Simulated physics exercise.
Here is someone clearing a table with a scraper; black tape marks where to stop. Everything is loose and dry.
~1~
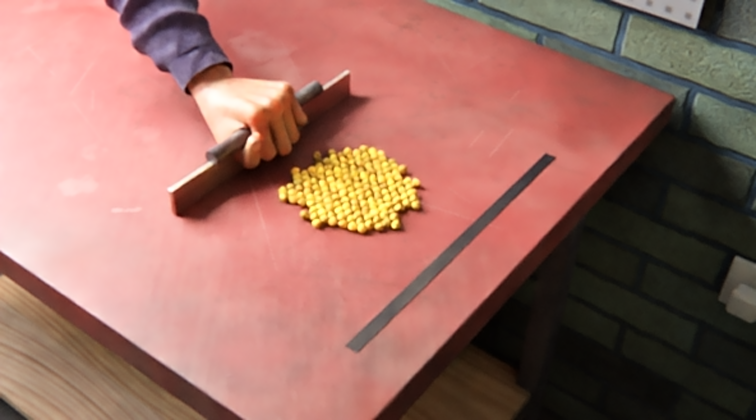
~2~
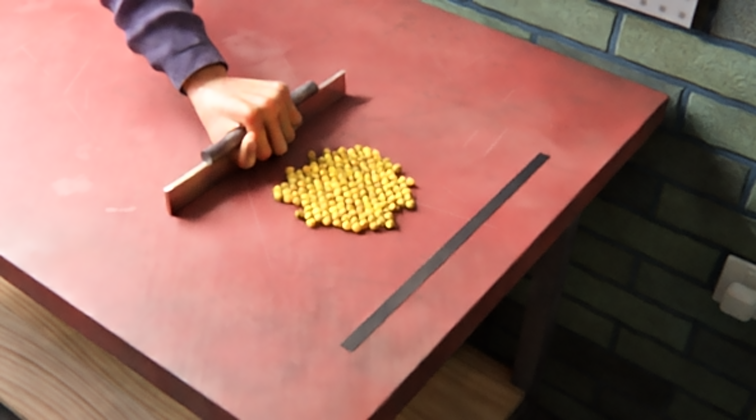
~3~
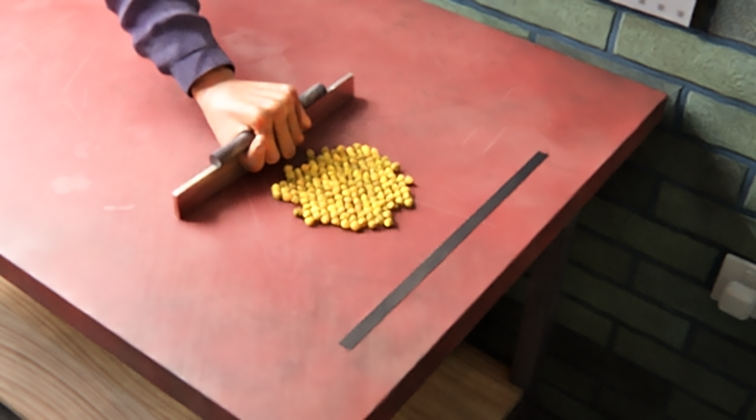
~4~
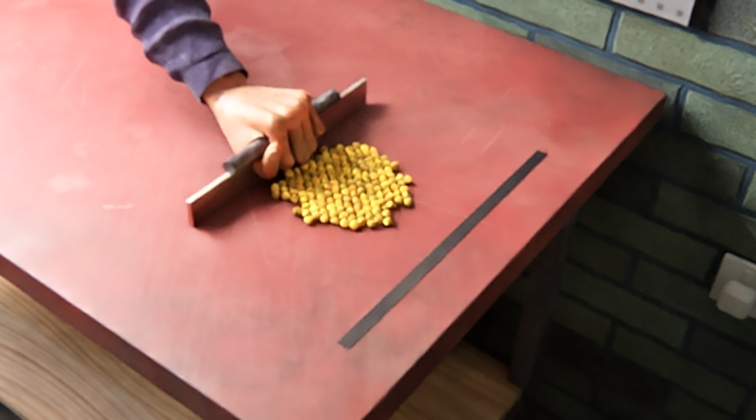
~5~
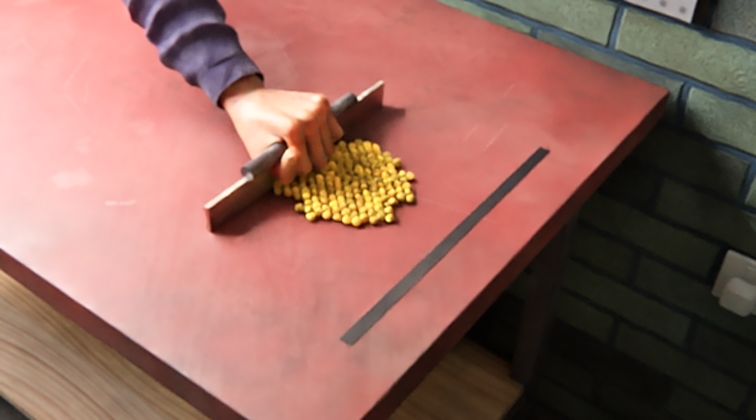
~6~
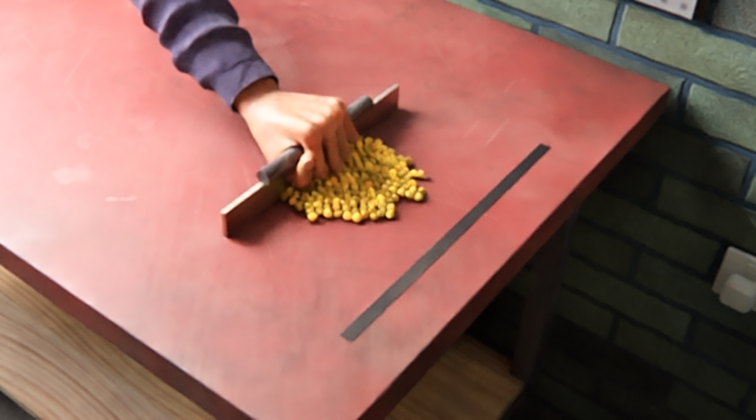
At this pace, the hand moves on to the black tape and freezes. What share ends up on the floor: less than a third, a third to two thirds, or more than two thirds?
Lower than a third.
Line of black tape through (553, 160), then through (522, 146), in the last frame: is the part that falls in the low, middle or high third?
For the first place it's the middle third, and for the second it's less than a third.
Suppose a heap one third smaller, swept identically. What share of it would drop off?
It comes out near 10 per cent of the heap.
Just after the last frame, scraper still moving, near (390, 178); heap all on the table, its front near (476, 213).
A moment on, scraper stopped at the black tape; heap roughly a quarter over the edge.
When it is over, scraper stopped at the black tape; heap roughly a quarter over the edge.
